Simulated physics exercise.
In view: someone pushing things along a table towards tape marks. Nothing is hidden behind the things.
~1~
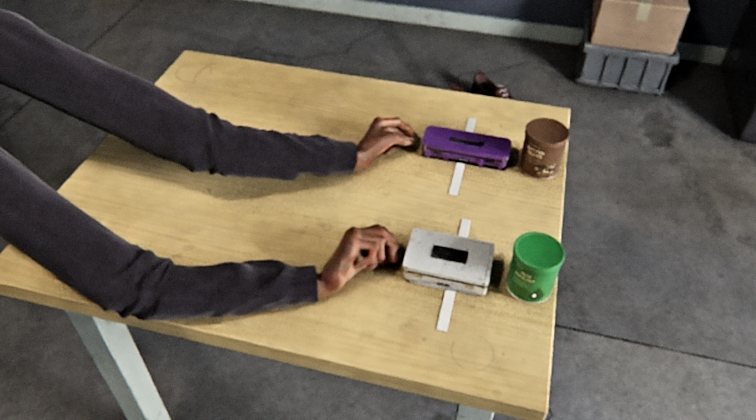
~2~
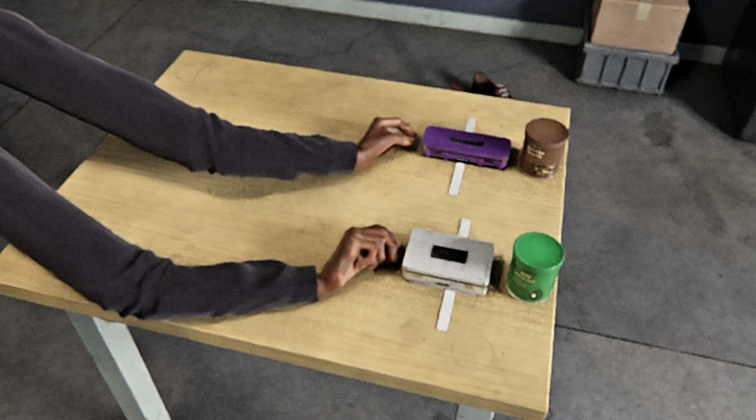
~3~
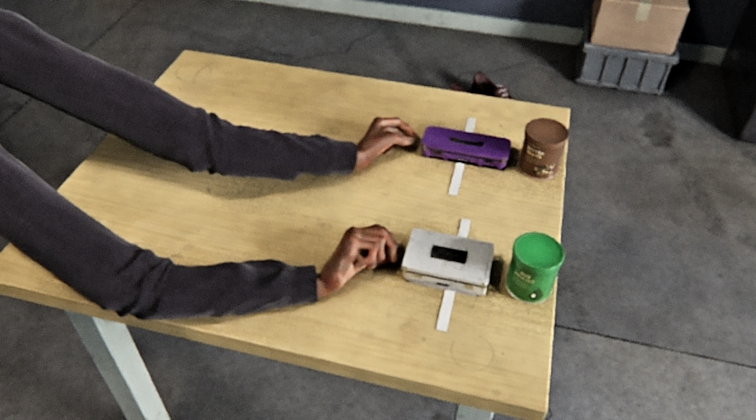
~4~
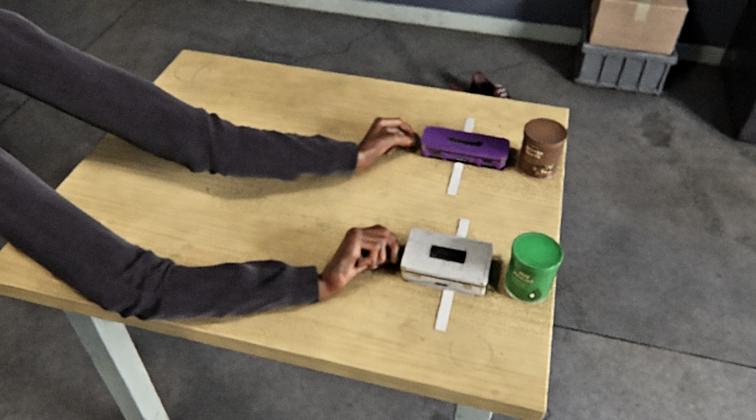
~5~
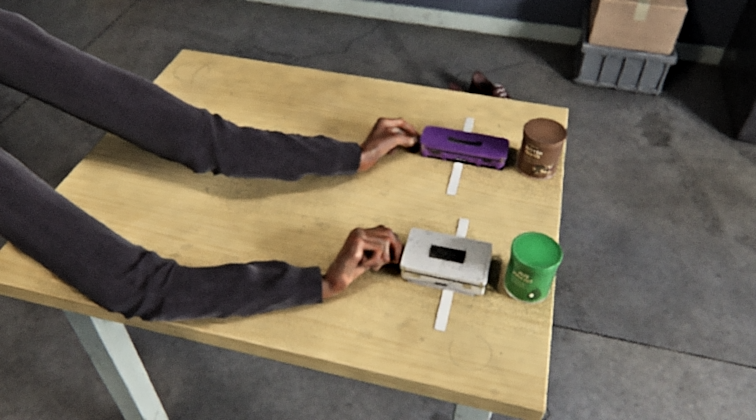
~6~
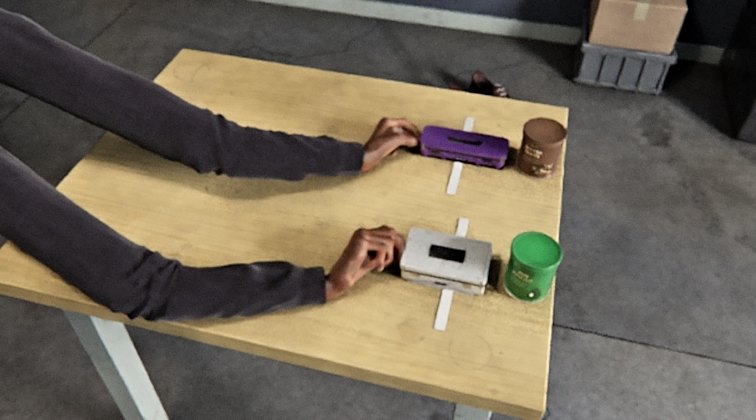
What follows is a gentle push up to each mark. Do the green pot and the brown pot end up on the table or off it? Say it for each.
Outcome: The green pot drops to the floor, the brown pot drops to the floor.
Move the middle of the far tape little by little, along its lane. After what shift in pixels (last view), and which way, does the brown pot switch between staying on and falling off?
Roughly 12 pixels left.
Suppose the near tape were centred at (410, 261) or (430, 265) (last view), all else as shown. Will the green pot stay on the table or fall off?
In turn it remains on top; stays on the table.
Then, 1.04 s on from there, green pot turned 59° from its first pose near (591, 307); brown pot turned 57° from its first pose near (594, 180).
Then, 1.42 s on from there, green pot at the bottom; brown pot at the bottom near (602, 383).
In the end, the green pot goes over the edge; the brown pot goes over the edge, near (680, 408).
